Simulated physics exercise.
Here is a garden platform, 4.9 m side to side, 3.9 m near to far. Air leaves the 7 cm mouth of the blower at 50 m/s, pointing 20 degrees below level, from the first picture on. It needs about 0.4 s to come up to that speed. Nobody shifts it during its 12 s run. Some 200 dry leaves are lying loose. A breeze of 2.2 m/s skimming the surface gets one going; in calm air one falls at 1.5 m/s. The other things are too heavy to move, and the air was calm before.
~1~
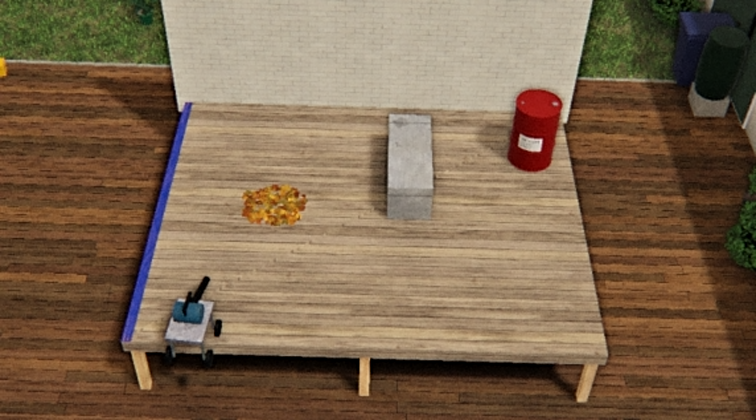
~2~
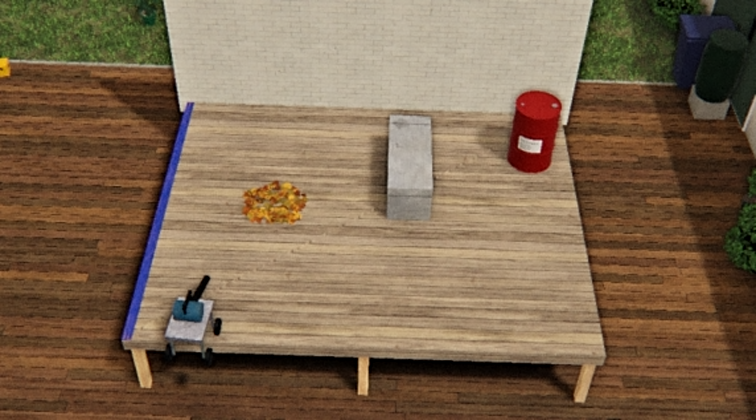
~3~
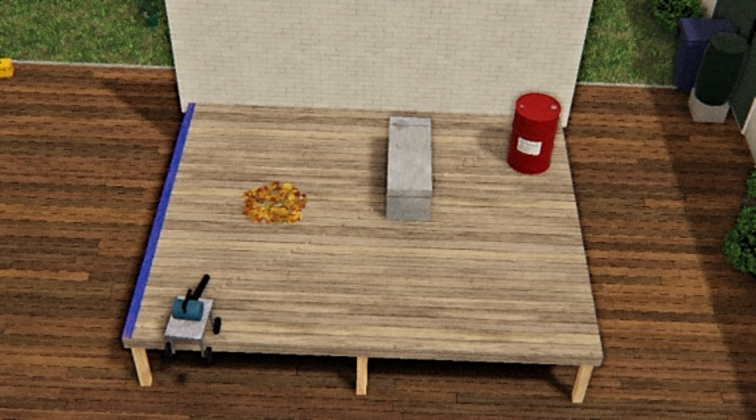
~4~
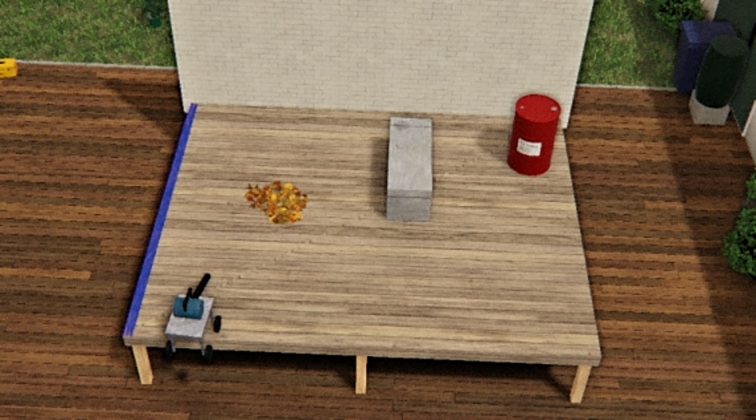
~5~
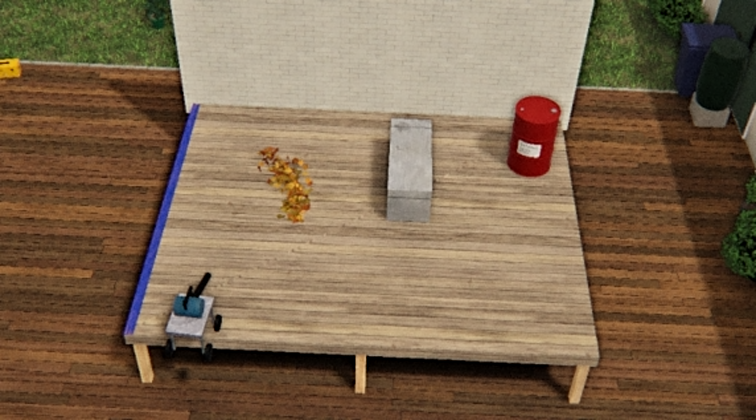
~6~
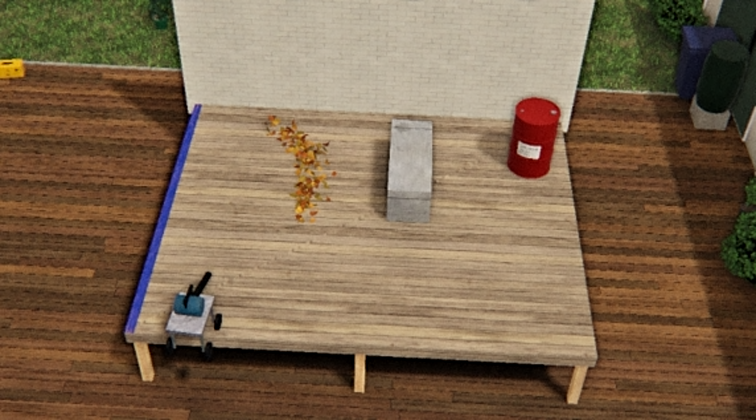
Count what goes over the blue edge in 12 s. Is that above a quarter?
More than a quarter over the blue edge: No.
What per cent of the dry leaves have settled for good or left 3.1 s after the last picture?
About 3 %.
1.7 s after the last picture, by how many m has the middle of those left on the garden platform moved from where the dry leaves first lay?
About 2.2 m.
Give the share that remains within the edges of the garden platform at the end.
Some 90 per cent.
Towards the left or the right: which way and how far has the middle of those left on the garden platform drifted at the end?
Towards the right, some 2.6 m.
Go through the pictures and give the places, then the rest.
The middle of the dry leaves is near (273, 205), none has stirred yet and the mouth of the blower is at (207, 279), in the first picture.
The middle of the dry leaves is near (274, 204), none has stirred yet and the blue edge is centred on (158, 206), in the second picture.
The middle of the dry leaves is near (274, 204), none has stirred yet, the top of a stone seat is at (410, 152) and the top of a barrel is at (538, 106), in the third picture.
The middle of the dry leaves is near (276, 200), the farthest in sight from the blower is at (288, 187) and about 25 % have left their places, in the fourth picture.
The middle of the dry leaves is near (292, 185), the farthest in sight from the blower is at (269, 149) and about 70 % have left their places, in the fifth picture.
The middle of the dry leaves is near (305, 164), the farthest in sight from the blower is at (273, 126) and about 95 % have left their places, in the sixth picture.
Then, 1.7 s after the last picture, 100 % are on the move or not yet settled, 0 % are over the blue edge; the middle of those still in play is near (383, 115).
Then, 3.1 s after the last picture, 97 % are on the move or not yet settled, 0 % are over the blue edge; the middle of those still in play is near (414, 115).
Then, 5.8 s after the last picture, 88 % are on the move or not yet settled, 0 % are over the blue edge; the middle of those still in play is near (456, 119).
Then, 11.2 s after the last picture, at the end, 1 % are over the blue edge; the middle of those still in play is near (488, 122).
